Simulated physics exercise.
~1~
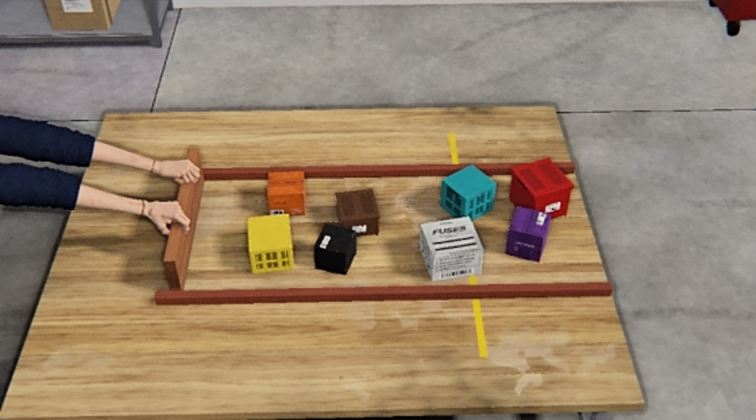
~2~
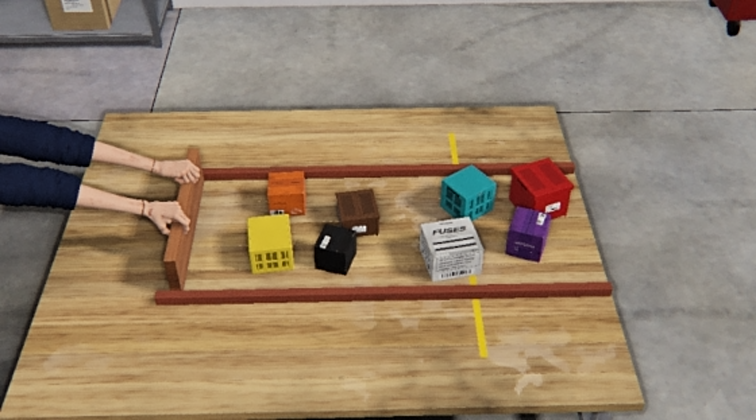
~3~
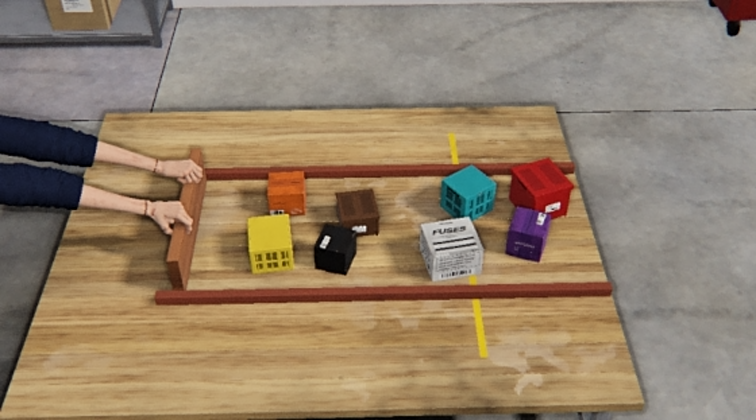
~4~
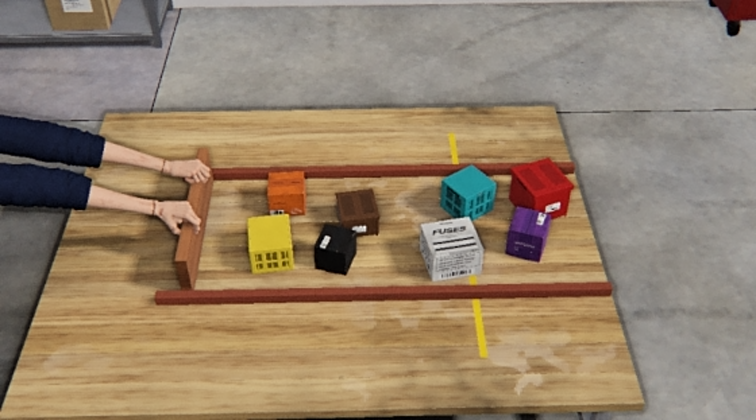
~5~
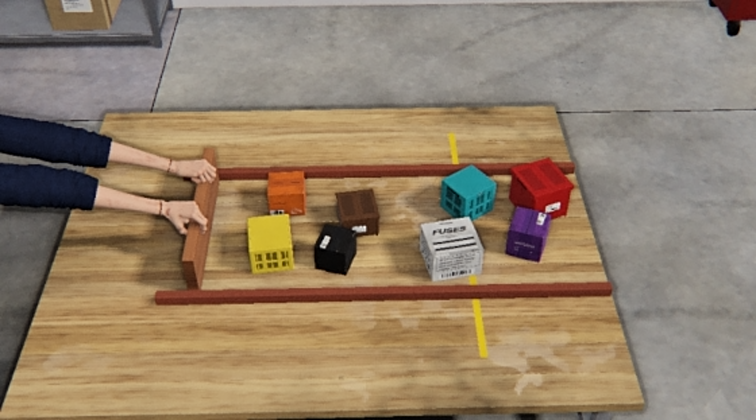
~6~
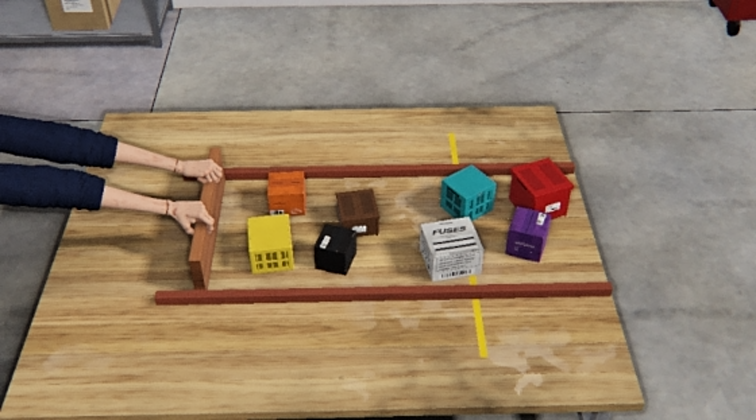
Two hands slid a wooden plank slowly to the right between two rails on a table, moving it a short way toward a group of colourful boxes, which all stayed still.
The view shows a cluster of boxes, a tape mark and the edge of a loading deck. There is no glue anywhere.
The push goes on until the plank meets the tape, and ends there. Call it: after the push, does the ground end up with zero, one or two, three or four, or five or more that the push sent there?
The ground ends up with one or two.
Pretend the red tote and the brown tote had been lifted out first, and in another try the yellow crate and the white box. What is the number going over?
Falls come to 1 the first time and 0 the other time.
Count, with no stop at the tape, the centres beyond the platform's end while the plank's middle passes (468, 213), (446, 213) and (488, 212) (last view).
Respectively 2, 0 and 2.
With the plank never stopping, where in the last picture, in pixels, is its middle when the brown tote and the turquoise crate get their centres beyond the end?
Estimated middle: (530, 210), and (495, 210) for the other.
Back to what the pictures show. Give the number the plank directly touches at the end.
That comes to 2.
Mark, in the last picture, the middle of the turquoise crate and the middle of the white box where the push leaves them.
The turquoise crate comes to rest close to (553, 188), while the white box rests close to (571, 249).
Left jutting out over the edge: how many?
The number overhanging is 0.
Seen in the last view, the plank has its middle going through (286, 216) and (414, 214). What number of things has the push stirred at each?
That makes 3 at the first spot and 8 at the second.
Soon after, none off yet; red tote at rest near (539, 193); purple parcel at rest near (528, 235); turquoise crate at rest near (468, 195).
In the end, the number that fall off is one or two; gone, purple parcel and red tote.
